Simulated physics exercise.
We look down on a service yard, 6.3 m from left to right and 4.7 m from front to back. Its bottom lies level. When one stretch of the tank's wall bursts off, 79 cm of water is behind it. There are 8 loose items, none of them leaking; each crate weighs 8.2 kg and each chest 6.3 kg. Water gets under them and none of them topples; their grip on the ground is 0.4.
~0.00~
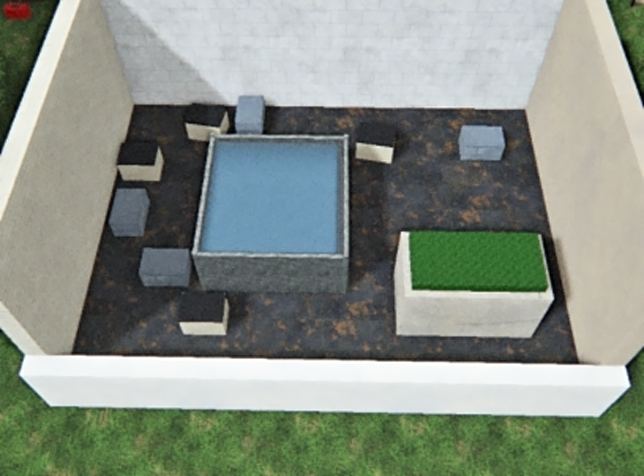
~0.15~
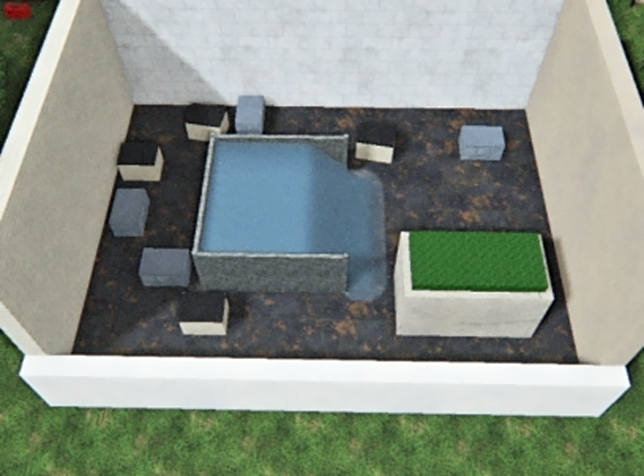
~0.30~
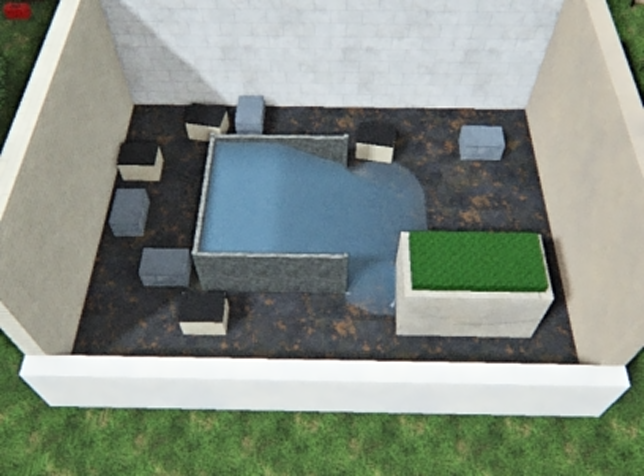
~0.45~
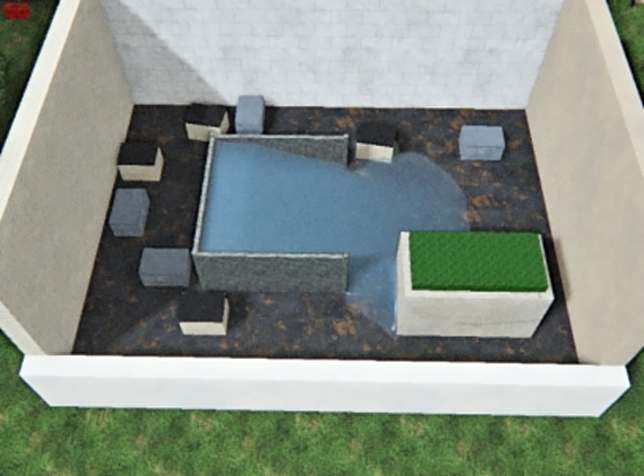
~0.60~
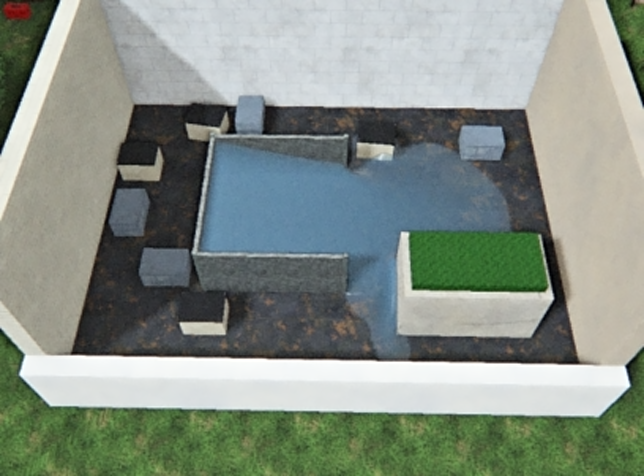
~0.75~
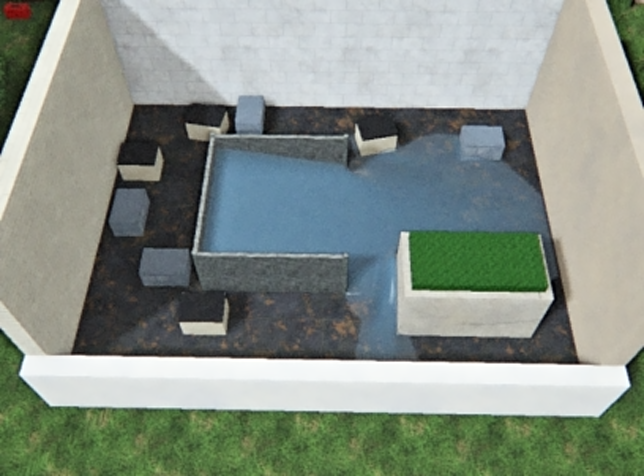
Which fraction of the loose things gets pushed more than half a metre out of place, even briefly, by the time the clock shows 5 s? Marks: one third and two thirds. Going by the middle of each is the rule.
From a third up to two thirds.
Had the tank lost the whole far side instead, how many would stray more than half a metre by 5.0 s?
Count: 8.
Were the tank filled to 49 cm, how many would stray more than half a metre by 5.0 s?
Then 3.
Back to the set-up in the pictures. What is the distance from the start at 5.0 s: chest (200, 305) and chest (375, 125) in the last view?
Distances: 140 cm; 300 cm.
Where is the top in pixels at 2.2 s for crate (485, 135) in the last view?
It would be close to (496, 85) by then.
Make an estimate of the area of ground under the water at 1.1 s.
Somewhere about 13 m2, give or take.
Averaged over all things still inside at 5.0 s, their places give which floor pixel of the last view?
The centre is close to (151, 185).
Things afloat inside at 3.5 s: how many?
By my count, 1.
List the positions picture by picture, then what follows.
In the first frame, a chest at (377, 133), on the bottom; a crate at (483, 136), on the bottom; 3.4 m2 under water; 0 of 8 have shifted.
In the second frame, a chest at (377, 133), on the bottom; a crate at (483, 136) rests on the ground; water covers 4.6 m2; 0 of 8 have shifted.
In the third frame, a chest at (377, 133), on the bottom; a crate at (483, 136), on the bottom; water covers 6.0 m2; 0 of 8 have shifted.
In the fourth frame, a chest at (377, 133) rests on the ground; a crate at (483, 136) rests on the ground; water covers 7.3 m2; 0 of 8 have shifted.
In the fifth frame, a chest at (377, 132), on the bottom; a crate at (483, 136), on the bottom; 8.9 m2 under water; 0 of 8 have shifted.
In the sixth frame, a chest at (377, 127), on the bottom, 14 cm from its start; a crate at (483, 136), on the bottom; 10.6 m2 under water; 1 of 8 have shifted.
After 1.1 s 0 of 8 are over 50 cm from their spots; 0 afloat.
After 2.2 s 1 of 8 are over 50 cm from their spots; 1 afloat.
After 3.5 s 3 of 8 are over 50 cm from their spots; 1 afloat.
After 5.0 s 5 of 8 are over 50 cm from their spots, and 5 have been at some point; 6 afloat.
